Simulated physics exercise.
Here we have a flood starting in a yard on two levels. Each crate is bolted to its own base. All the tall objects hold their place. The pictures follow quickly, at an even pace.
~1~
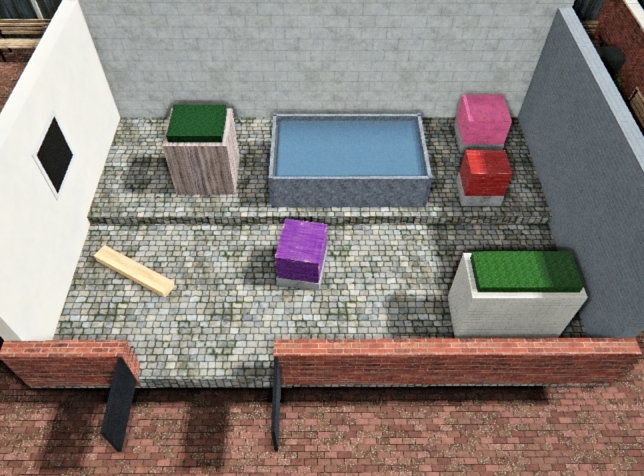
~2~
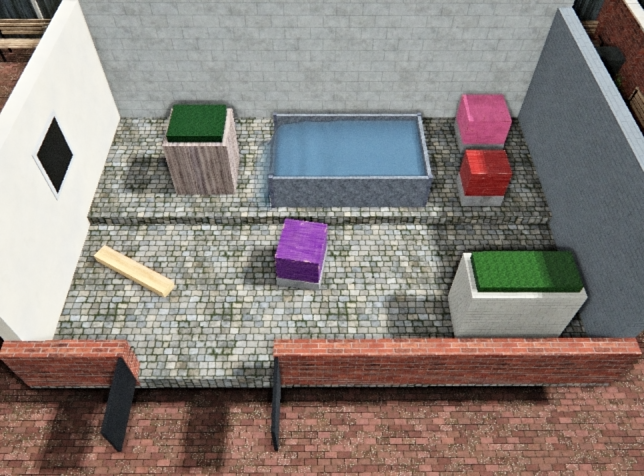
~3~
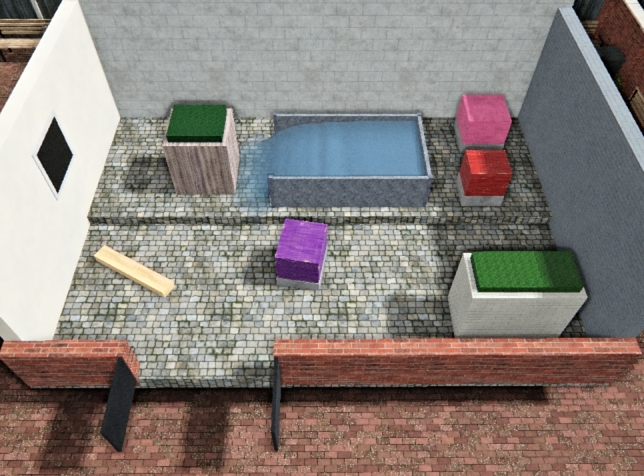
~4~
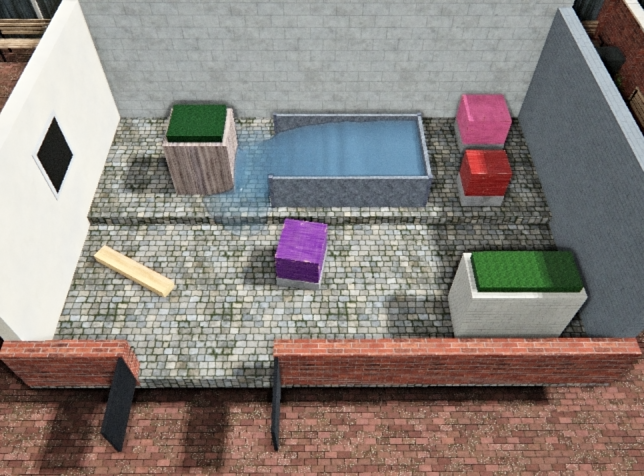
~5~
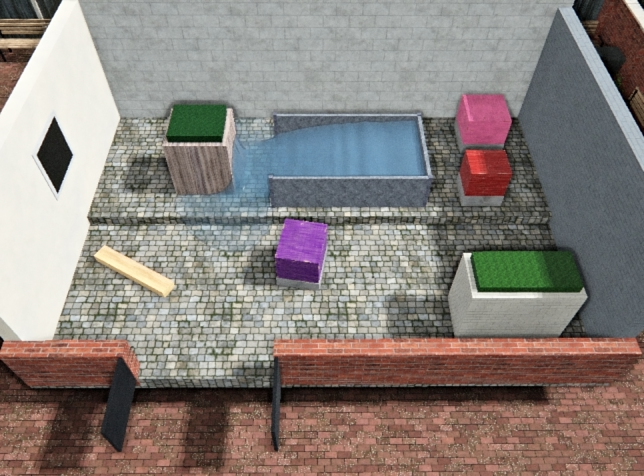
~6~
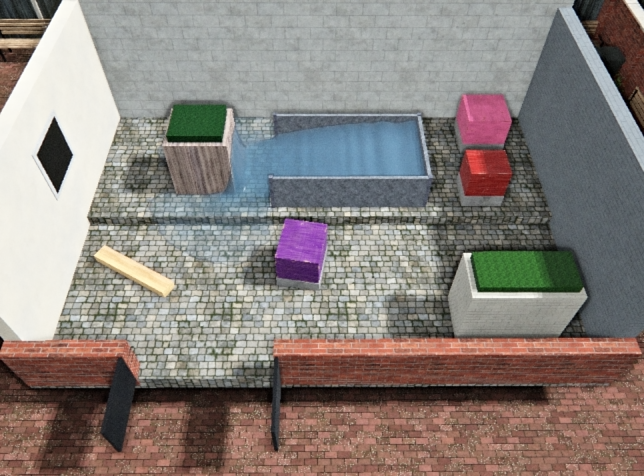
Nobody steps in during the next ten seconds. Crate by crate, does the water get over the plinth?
One by one: The purple crate stays dry; the red crate stays dry; the pink crate stays dry.
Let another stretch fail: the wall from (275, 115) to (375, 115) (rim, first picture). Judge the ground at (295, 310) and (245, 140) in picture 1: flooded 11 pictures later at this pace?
As listed: Not flooded, wet.
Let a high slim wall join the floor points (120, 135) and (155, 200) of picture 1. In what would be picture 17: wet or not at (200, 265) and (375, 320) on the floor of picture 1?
One after the other: Flooded, free of water.
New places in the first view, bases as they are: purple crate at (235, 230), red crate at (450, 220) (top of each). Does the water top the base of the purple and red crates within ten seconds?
One by one: The purple crate ends up wet, the red crate remains dry.
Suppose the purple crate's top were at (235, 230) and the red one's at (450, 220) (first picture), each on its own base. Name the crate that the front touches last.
It is the pink one.
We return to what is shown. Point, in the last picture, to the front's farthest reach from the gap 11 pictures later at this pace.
Close to (83, 363).
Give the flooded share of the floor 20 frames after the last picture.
Some 55 per cent.
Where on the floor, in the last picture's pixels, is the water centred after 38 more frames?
Close to (244, 208).
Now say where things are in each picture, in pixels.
The first picture shows the open tank at (348, 148) is whole and still.
In the second picture, the front is at a hidden place, out from the gap at (276, 164).
In the third picture, water pours out at (276, 166) and has run to (255, 140).
In the fourth picture, water pours out at (276, 167) and has run to a hidden place.
In the fifth picture, the front is at a hidden place, out from the gap at (276, 167).
In the sixth picture, the front is at (164, 148), out from the gap at (276, 168).
A moment on, water covers 25 % of the floor; the purple crate not reached, the red crate not reached, the pink crate not reached.
Next, water covers 45 % of the floor; the purple crate water round its plinth, the red crate not reached, the pink crate not reached.
Then, water covers 55 % of the floor; the purple crate water round its plinth, the red crate not reached, the pink crate not reached.
Later, water covers 65 % of the floor; the purple crate water round its plinth, the red crate water round its plinth, the pink crate water round its plinth.
In the end, water covers 95 % of the floor; the purple crate stayed above the water, the red crate stayed above the water, the pink crate stayed above the water.
